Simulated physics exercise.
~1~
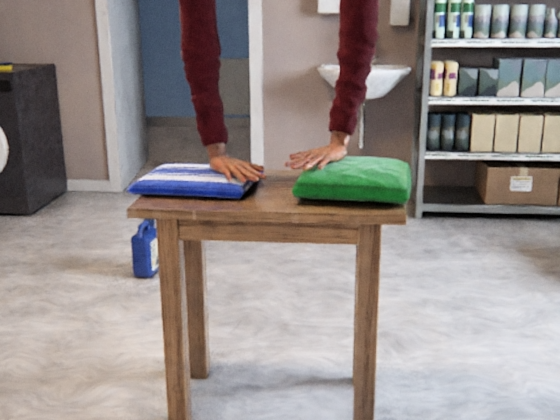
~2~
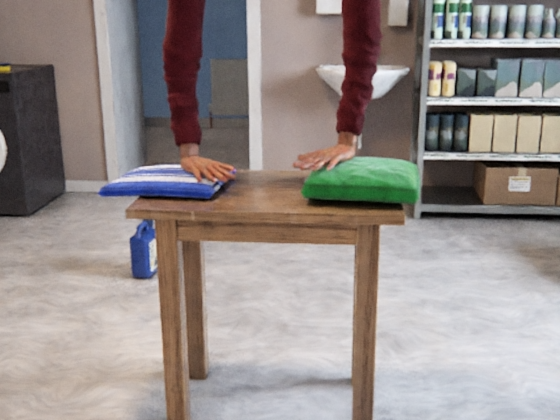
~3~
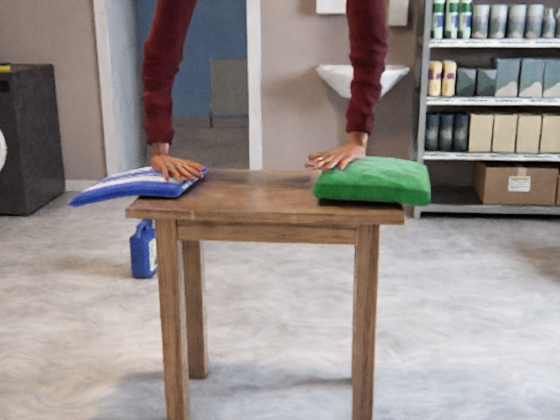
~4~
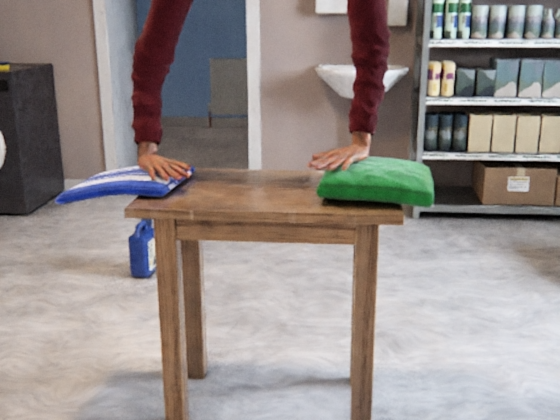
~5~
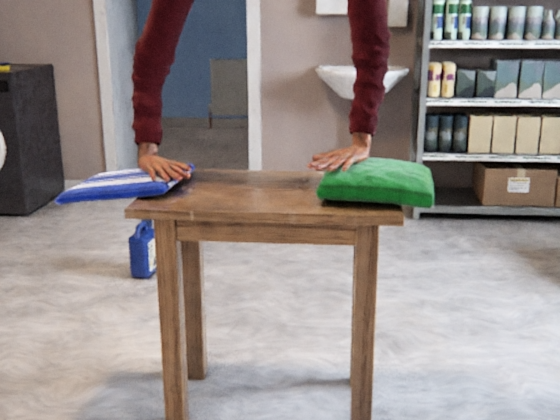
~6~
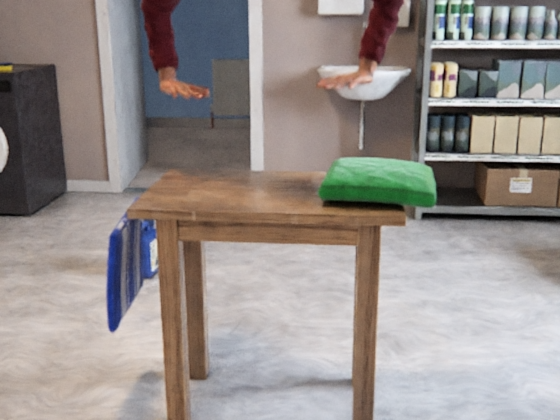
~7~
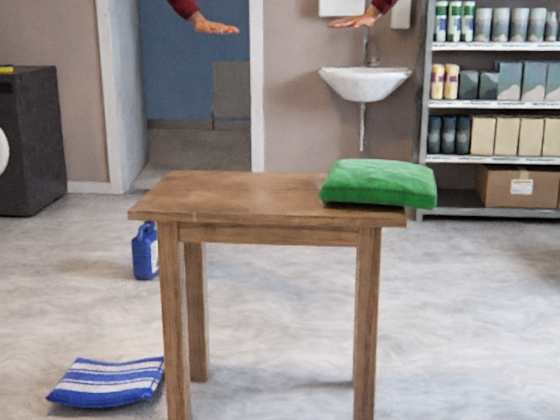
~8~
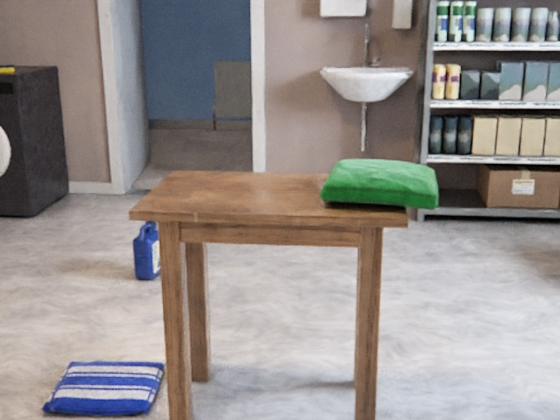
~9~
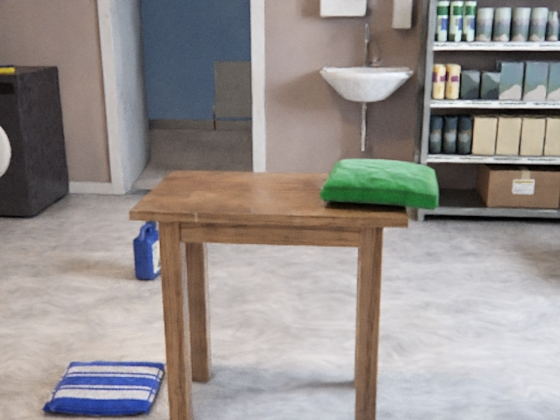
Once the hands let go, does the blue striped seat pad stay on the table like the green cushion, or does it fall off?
The blue striped seat pad tips over the left end and falls to the floor, while the green cushion holds its place on the table.
